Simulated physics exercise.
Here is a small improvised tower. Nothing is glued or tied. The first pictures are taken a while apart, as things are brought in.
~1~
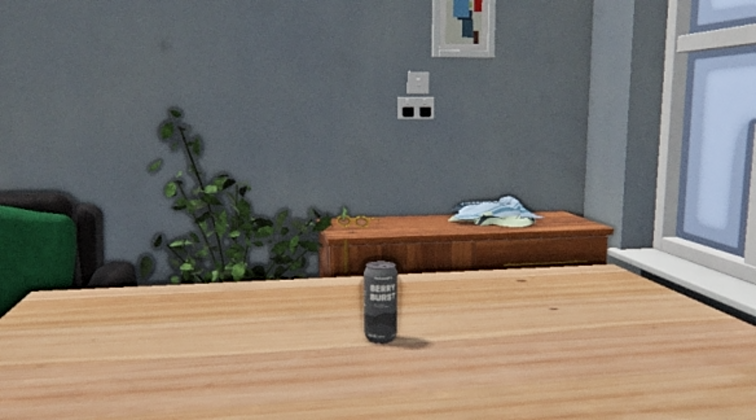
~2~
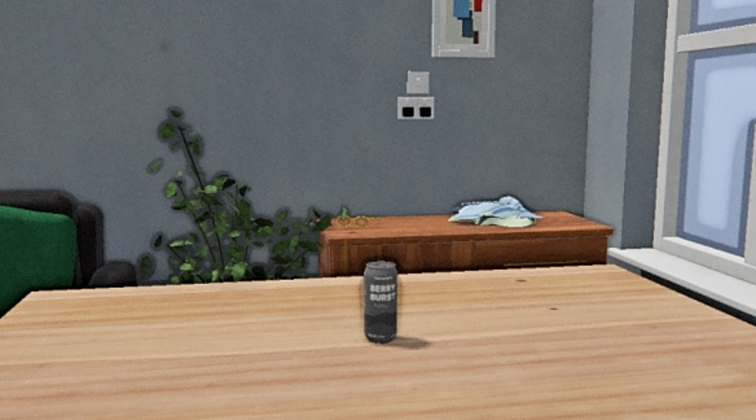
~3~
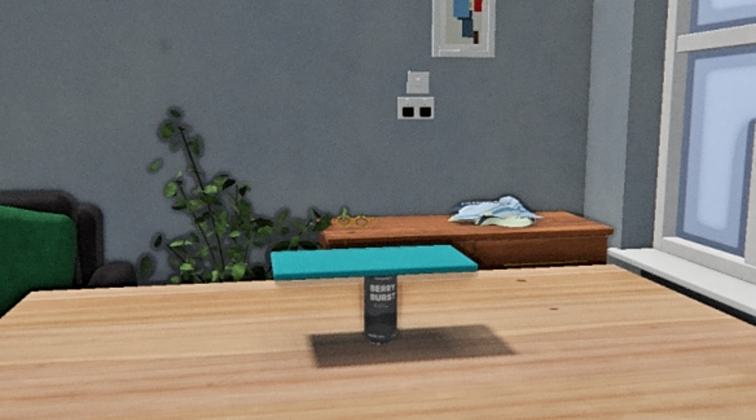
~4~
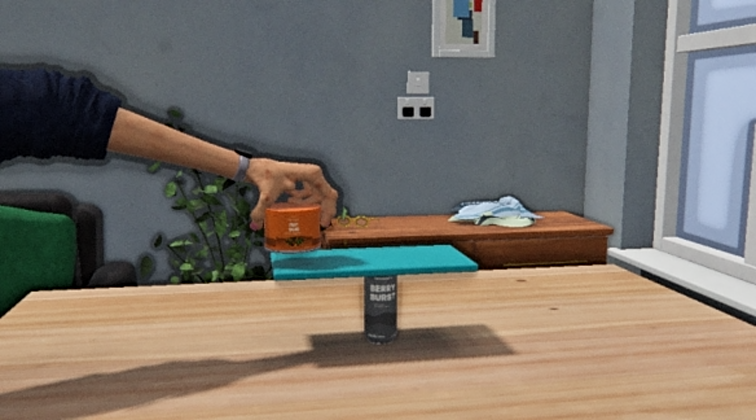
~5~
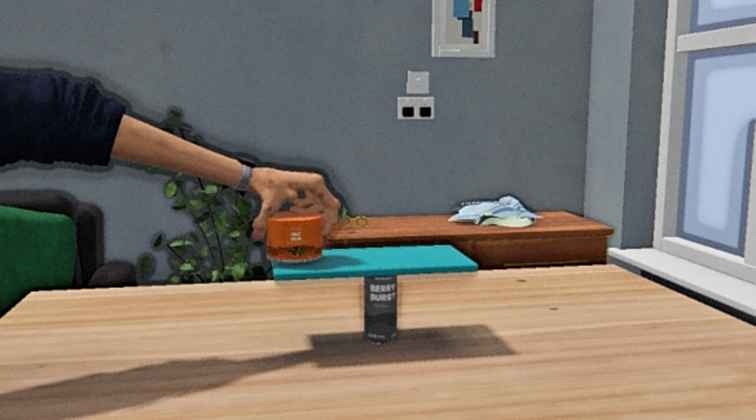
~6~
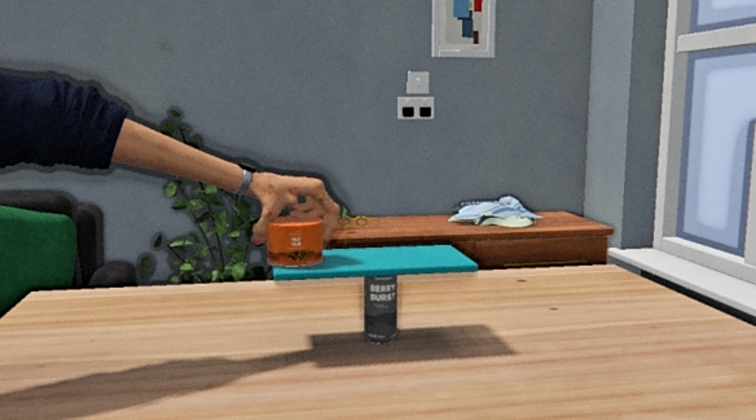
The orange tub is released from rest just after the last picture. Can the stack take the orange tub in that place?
Outcome: The stack loses its balance.
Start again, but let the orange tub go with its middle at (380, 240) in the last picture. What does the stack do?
Then it keeps its balance.
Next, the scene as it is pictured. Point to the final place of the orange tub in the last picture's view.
Around (257, 322).
Then, 0.30 s on from there, orange tub now fallen; turquoise lid turned 43° from how it was put.
Then, 0.40 s on from there, turquoise lid turned 60° from how it was put.
Then, 1.30 s on from there, turquoise lid turned 47° from how it was put.
In the end, fallen, orange tub; toppled in the stack, turquoise lid; grey can unmoved. At the end, from the last picture's camera, orange tub near (257, 322). The stack comes apart.
